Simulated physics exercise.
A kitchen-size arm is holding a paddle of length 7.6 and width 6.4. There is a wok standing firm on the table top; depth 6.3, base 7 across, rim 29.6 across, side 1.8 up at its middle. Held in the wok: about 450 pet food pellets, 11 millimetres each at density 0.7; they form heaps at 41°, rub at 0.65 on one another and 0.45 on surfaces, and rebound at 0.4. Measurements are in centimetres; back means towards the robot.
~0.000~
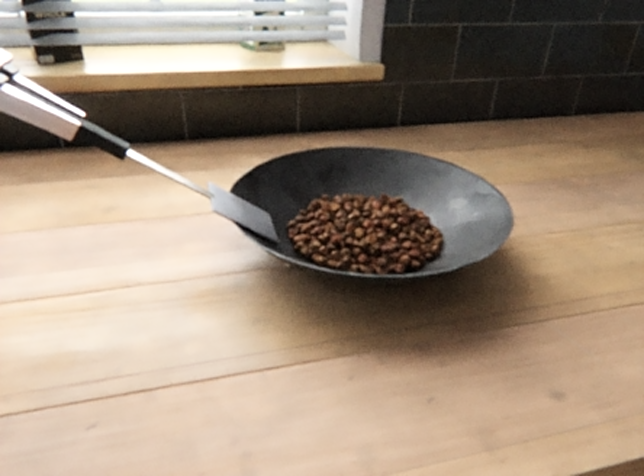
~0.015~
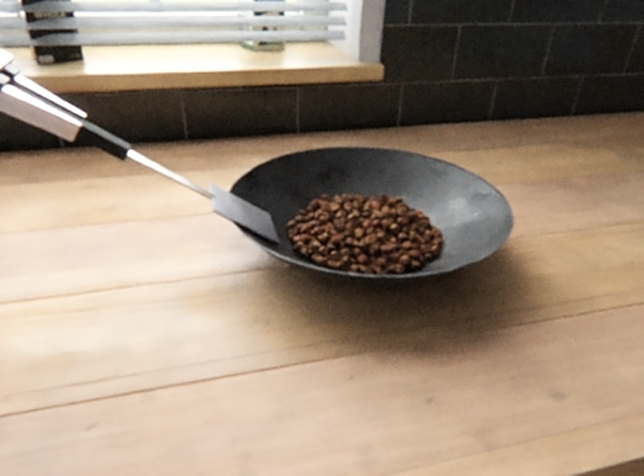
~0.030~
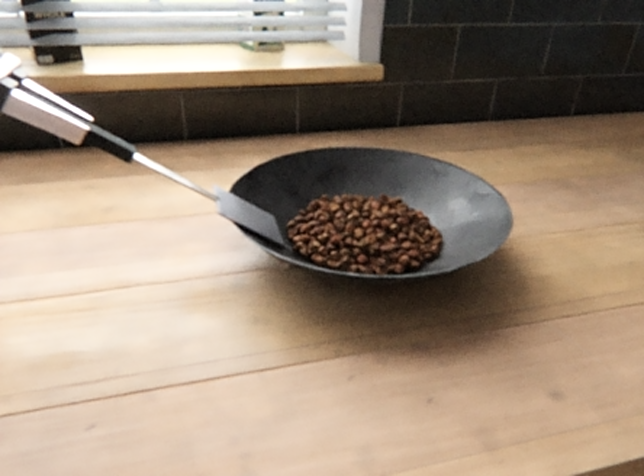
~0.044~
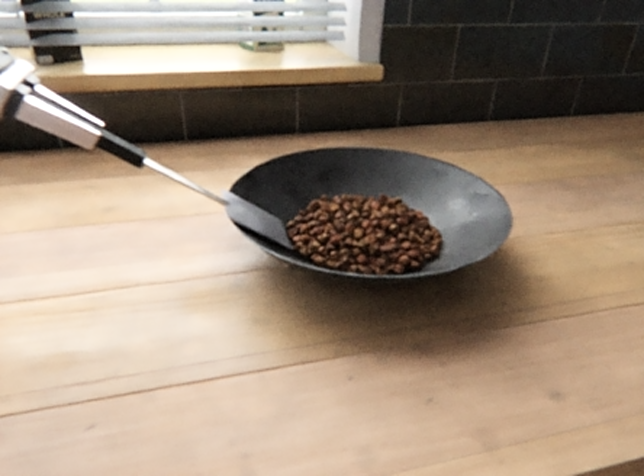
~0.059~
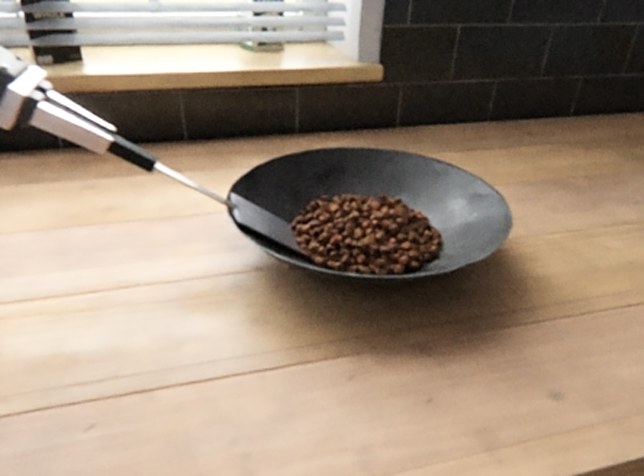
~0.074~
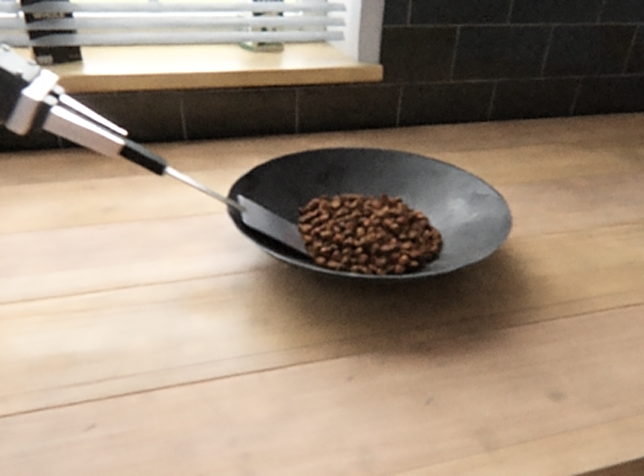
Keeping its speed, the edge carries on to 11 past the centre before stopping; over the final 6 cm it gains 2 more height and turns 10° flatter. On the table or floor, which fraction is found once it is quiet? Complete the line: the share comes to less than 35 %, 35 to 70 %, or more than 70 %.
The share comes to less than 35 %.
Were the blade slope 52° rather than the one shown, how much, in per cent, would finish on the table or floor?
Around 25 in a hundred.
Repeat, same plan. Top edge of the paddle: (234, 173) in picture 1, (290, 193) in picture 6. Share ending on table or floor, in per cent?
Roughly 40 percent ends up there.
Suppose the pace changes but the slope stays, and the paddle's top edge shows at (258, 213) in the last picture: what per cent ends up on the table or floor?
30 %.
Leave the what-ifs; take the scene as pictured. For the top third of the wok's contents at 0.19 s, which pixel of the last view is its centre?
I'd point to about (419, 213).
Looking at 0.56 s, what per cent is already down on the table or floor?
Close to 25 per cent of the load.
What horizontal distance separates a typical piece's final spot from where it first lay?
About 6 centimetres.
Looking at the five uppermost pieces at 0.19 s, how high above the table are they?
About 5 cm.
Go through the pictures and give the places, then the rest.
Paddle top edge at (210, 196), sloping 36°; upper third of the load around (363, 224), from x 290 to 440, top at y 200; 451 in the wok, in the first frame.
Paddle top edge at (211, 196), sloping 36°; upper third of the load around (363, 225), from x 290 to 440, top at y 200, in the second frame.
Paddle top edge at (216, 199), sloping 36°; upper third of the load around (363, 225), from x 290 to 435, top at y 200, in the third frame.
Paddle top edge at (225, 203), sloping 36°; upper third of the load around (363, 225), from x 290 to 435, top at y 200, in the fourth frame.
Paddle top edge at (234, 206), sloping 36°; upper third of the load around (362, 225), from x 295 to 435, top at y 200, in the fifth frame.
Paddle top edge at (243, 210), sloping 36°; upper third of the load around (361, 224), from x 300 to 435, top at y 200; 451 in the wok, in the sixth frame.
After 0.19 s, sloping 36°, highest piece 5 above the table; 451 in the wok.
After 0.30 s, sloping 34°, highest piece 8 above the table; 449 in the wok, 2 on the blade or in flight.
After 0.56 s, sloping 26°, highest piece 7 above the table; 331 in the wok, 114 on the table or floor, 6 on the blade or in flight.
After 1.61 s, sloping 26°, highest piece 7 above the table; 331 in the wok, 120 on the table or floor.
At rest, 331 in the wok, 120 on the table or floor. That is 27 % on the table or floor.
